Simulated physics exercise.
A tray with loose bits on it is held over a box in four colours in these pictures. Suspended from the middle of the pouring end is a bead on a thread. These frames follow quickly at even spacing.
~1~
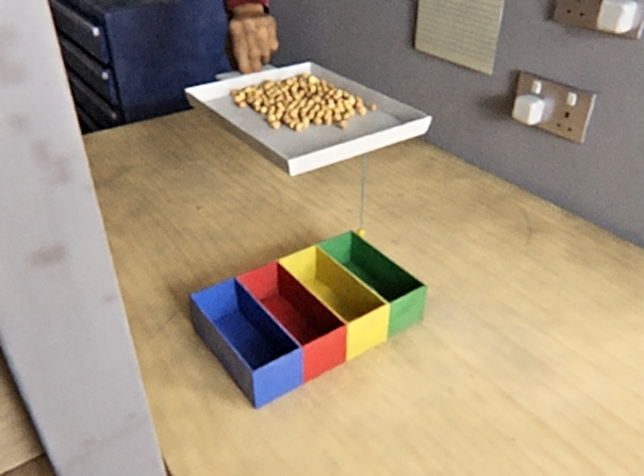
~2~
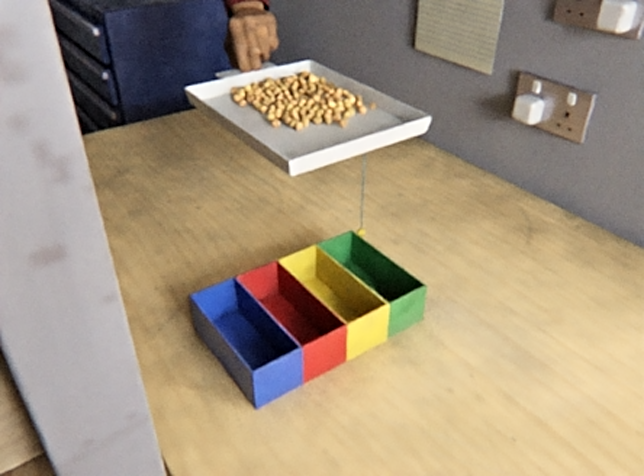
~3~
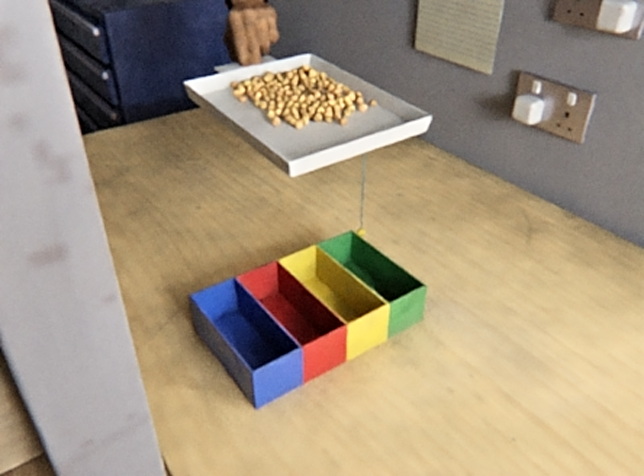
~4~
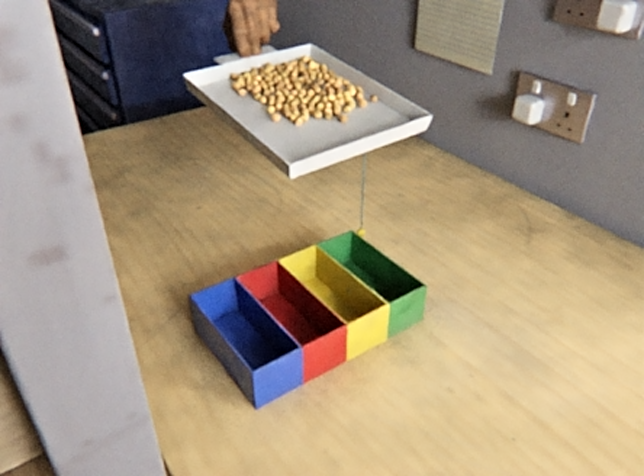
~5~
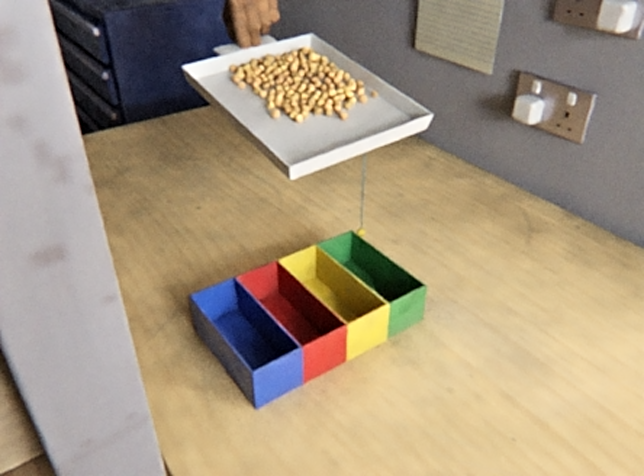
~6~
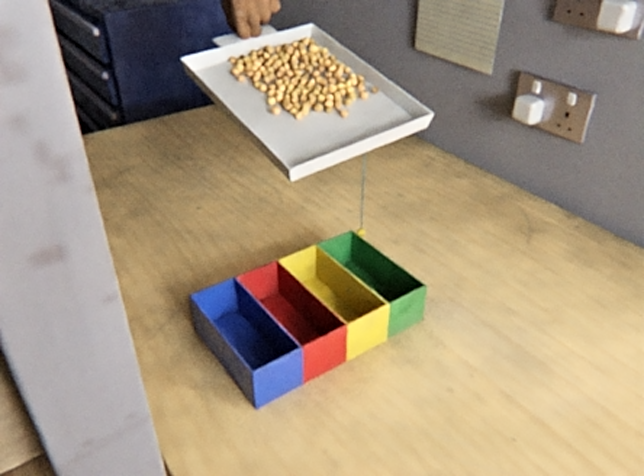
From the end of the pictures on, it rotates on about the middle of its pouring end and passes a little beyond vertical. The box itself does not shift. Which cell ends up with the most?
The yellow cell.
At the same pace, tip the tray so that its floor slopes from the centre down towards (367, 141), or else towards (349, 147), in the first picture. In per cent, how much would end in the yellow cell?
Near 0 % and, after that, 20 %.
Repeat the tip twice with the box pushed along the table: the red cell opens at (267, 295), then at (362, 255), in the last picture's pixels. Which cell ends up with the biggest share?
The yellow one, then blue.
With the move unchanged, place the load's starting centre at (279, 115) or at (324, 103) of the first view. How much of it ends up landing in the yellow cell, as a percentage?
In order, roughly 50 % and 50 %.
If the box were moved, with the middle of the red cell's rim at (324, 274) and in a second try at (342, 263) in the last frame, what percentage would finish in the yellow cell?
Approximately 30 percent, followed by approximately 20 percent.
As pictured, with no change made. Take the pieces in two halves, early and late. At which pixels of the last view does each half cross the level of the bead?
Near (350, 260) and later near (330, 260).
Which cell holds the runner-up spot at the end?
The second spot goes to the cell in green.
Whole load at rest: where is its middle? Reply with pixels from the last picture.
Resting centre, last picture - approx. (346, 310).
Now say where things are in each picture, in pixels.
In the first frame, corners of the pouring end at (290, 158) and (427, 116), level; middle of the load at (297, 99), dried chickpeas; bead on its thread at (361, 232); blue cell at (278, 375); red cell at (325, 351); yellow cell at (368, 329); green cell at (407, 309).
In the second frame, corners of the pouring end at (290, 159) and (427, 116), level; middle of the load at (297, 97).
In the third frame, corners of the pouring end at (291, 160) and (427, 115), tipped barely, lowest at the left corner; middle of the load at (297, 93).
In the fourth frame, corners of the pouring end at (291, 162) and (428, 115), tipped a little, lowest at the left corner; middle of the load at (297, 86).
In the fifth frame, corners of the pouring end at (291, 164) and (429, 114), tipped a little, lowest at the left corner; middle of the load at (297, 80).
In the sixth frame, corners of the pouring end at (291, 166) and (429, 113), tipped a little, lowest at the left corner; middle of the load at (297, 73); blue cell at (278, 375); red cell at (325, 351); yellow cell at (368, 329); green cell at (407, 309).
Soon, tray tipped steeply; nearly all on the tray; a stray few in the red cell; a stray few falling or outside the box.
A while on, tray tipped right over; nearly all on the tray; a stray few in the red cell; a stray few in the green cell; a stray few in the yellow cell; a stray few falling or outside the box.
Towards the end, tray tipped past a quarter turn; about half in the yellow cell; about a third in the green cell; a small part in the red cell; a small part falling or outside the box.
Finally, tray tipped past a quarter turn; about half in the yellow cell; about a third in the green cell; a small part in the red cell; none in the blue cell; a small part outside the box.
